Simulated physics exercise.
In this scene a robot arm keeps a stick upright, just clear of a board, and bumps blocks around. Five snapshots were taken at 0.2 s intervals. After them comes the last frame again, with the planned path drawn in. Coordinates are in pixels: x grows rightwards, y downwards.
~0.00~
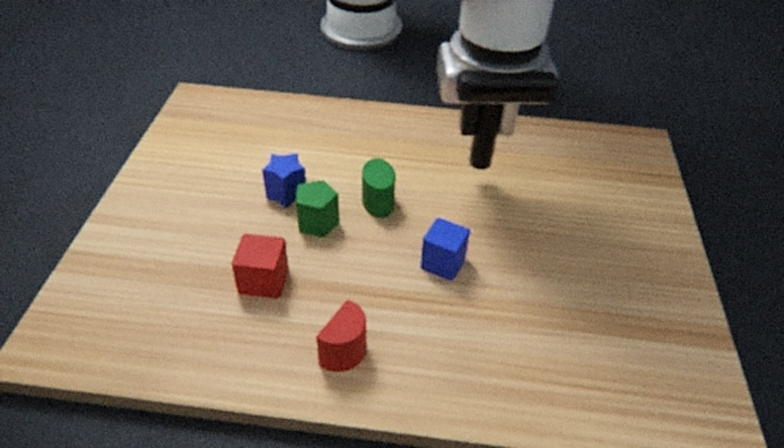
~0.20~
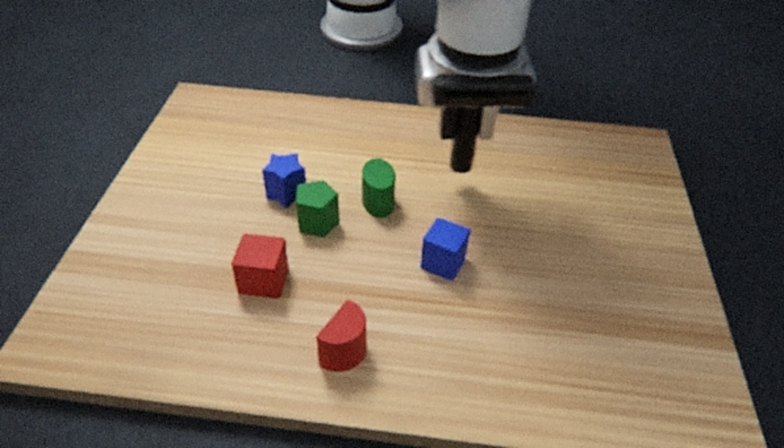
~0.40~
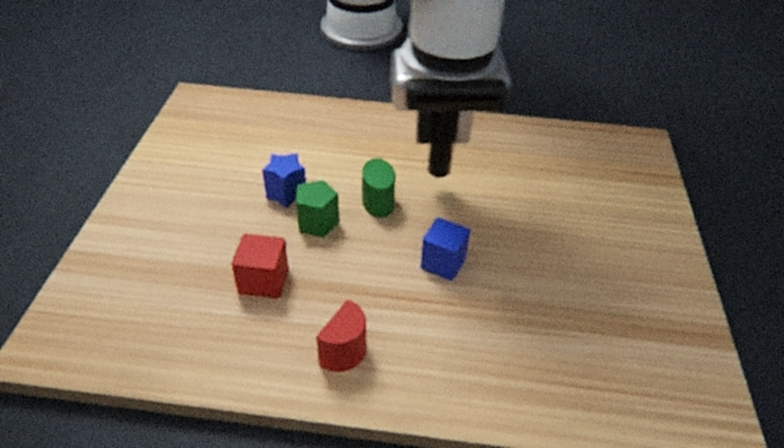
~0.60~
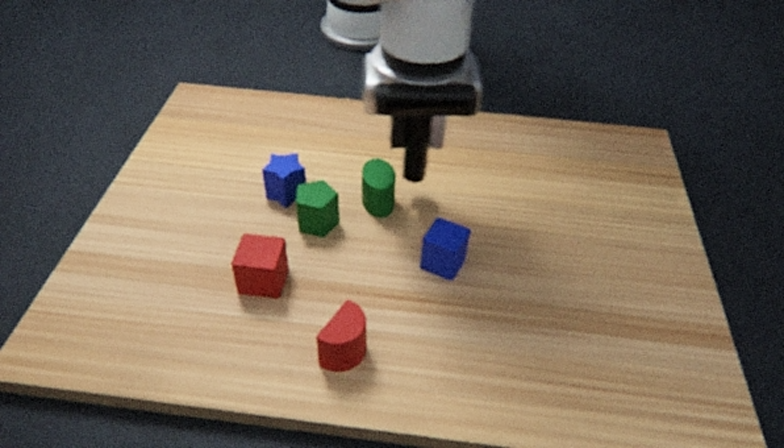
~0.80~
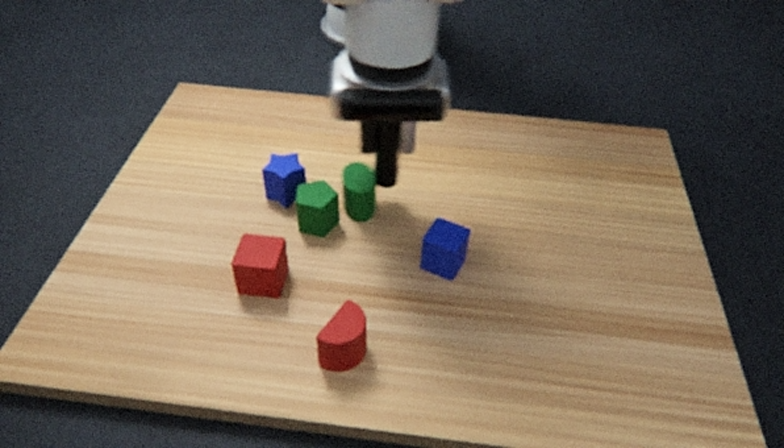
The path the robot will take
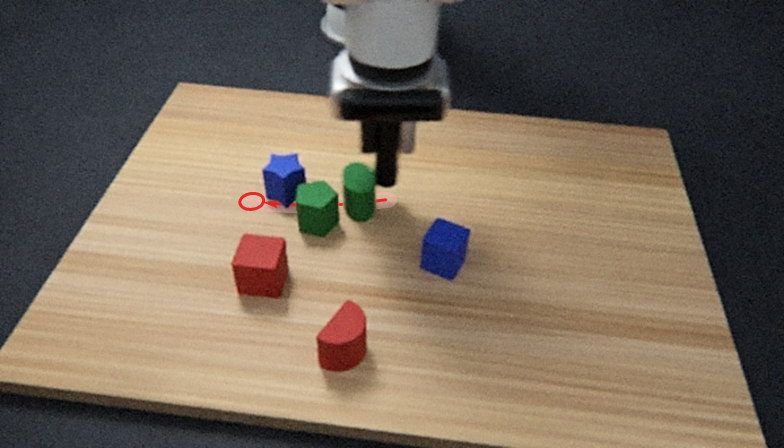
A robot arm with a dark stick moved left above a wooden board scattered with red, blue and green blocks, then nudged the green rounded block slightly left, toward the green pentagon.
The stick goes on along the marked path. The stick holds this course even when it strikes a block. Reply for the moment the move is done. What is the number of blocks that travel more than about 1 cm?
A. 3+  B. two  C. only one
I'll go with A - 3+.
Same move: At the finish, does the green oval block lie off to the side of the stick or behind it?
Short answer: Yes.
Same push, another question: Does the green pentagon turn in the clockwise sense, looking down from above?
Final answer: No.
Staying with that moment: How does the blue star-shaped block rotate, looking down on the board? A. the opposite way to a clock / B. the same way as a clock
Choice B: The same way as a clock.
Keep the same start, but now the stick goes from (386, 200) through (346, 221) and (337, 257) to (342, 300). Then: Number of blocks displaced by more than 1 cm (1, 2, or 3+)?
It shifts two blocks.
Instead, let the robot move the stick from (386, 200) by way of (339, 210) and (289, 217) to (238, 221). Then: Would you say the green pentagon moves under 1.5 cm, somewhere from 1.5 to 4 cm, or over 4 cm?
It falls in the over 4 cm band.
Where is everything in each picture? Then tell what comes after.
In the first frame, stick's lower end at (480, 164); blue star-shaped block at (284, 164); green pentagon at (315, 193); green oval block at (379, 172).
In the second frame, stick at (461, 167); blocks still.
In the third frame, stick at (439, 172); blocks still.
In the fourth frame, stick at (414, 176); blocks still.
In the fifth frame, stick at (386, 182); blue star-shaped block at (284, 164); green pentagon at (315, 193); green oval block at (359, 176).
Drawn move, from (386, 200) by way of (341, 204) and (296, 205) to (252, 201).
On the path given first. One third of the way, stick at (341, 186); green pentagon at (289, 204); green oval block at (315, 186), turned 25° anticlockwise.
Two thirds of the way, stick at (294, 186); blue star-shaped block at (270, 160), turned 35° clockwise; green pentagon at (266, 217), turned 40° anticlockwise; green oval block at (273, 192), turned 65° anticlockwise.
At the end, stick at (249, 183); blue star-shaped block at (250, 154), turned 110° clockwise; green pentagon at (260, 218), turned 60° anticlockwise; green oval block at (251, 193), turned 90° anticlockwise.
